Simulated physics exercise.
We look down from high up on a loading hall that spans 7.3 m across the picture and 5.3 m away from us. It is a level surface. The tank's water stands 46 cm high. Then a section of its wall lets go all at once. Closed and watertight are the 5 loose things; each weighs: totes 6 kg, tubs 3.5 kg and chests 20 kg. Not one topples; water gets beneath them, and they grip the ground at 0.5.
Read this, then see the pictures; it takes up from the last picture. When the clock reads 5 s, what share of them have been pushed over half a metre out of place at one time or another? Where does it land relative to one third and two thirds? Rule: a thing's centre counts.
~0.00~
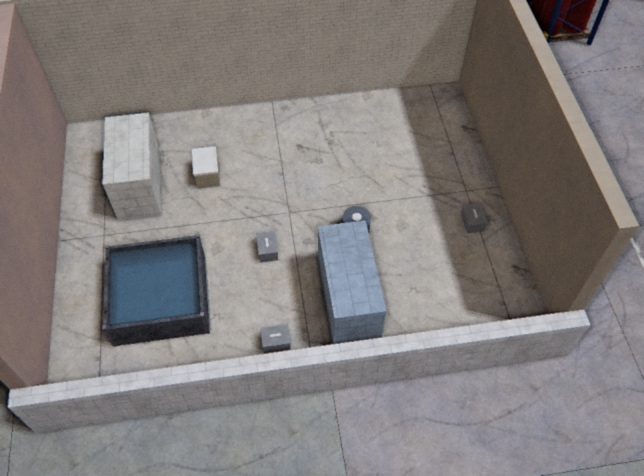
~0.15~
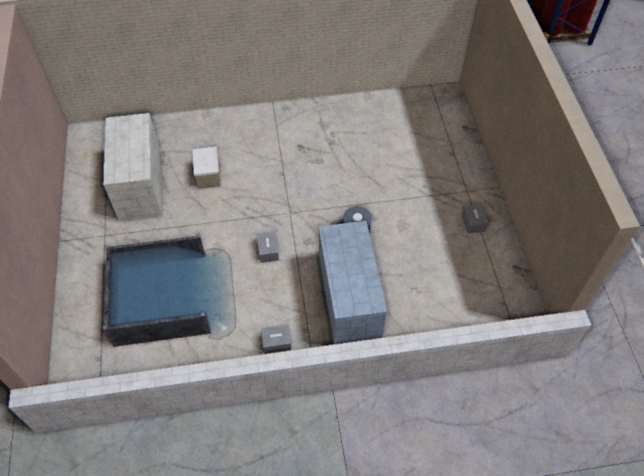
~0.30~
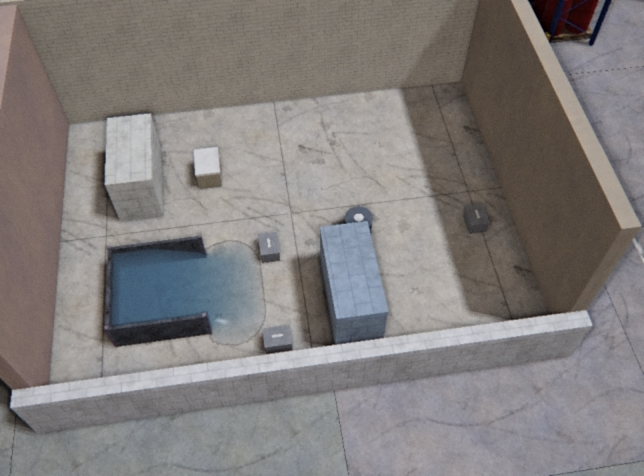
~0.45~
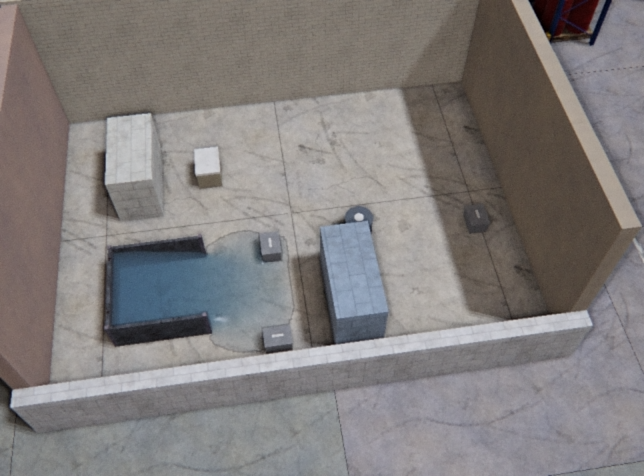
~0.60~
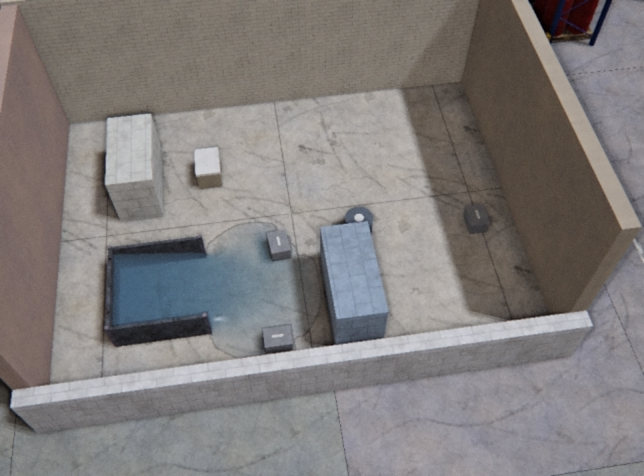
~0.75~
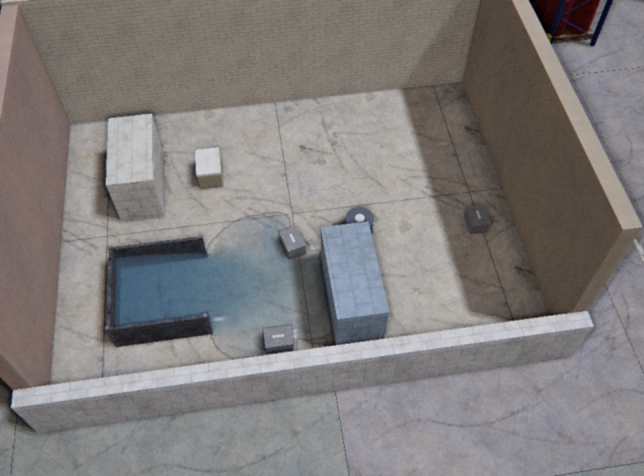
It lands in between.
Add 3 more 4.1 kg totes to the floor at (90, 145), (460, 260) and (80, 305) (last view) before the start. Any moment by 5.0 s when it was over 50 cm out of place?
Sequence of outcomes: Does not cross it, does not cross it, does not cross it.
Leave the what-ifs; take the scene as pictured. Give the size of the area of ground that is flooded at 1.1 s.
Flooded: Near 7.0 m2.
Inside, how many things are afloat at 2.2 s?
Tally: 1 of them.
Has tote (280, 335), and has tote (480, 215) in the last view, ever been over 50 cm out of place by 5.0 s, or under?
Exceeds it; stays within.
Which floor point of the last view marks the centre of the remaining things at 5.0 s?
I'd put it close to (348, 206) in the last view.
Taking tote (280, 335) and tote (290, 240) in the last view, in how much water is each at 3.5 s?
About 6 and 3 cm.
After 1.1 s 1 of 5 are over 50 cm from their spots; 0 afloat.
After 2.2 s 2 of 5 are over 50 cm from their spots; 1 afloat.
After 3.5 s 3 of 5 are over 50 cm from their spots; 1 afloat.
After 5.0 s 3 of 5 are over 50 cm from their spots, and 3 have been at some point; 1 afloat.
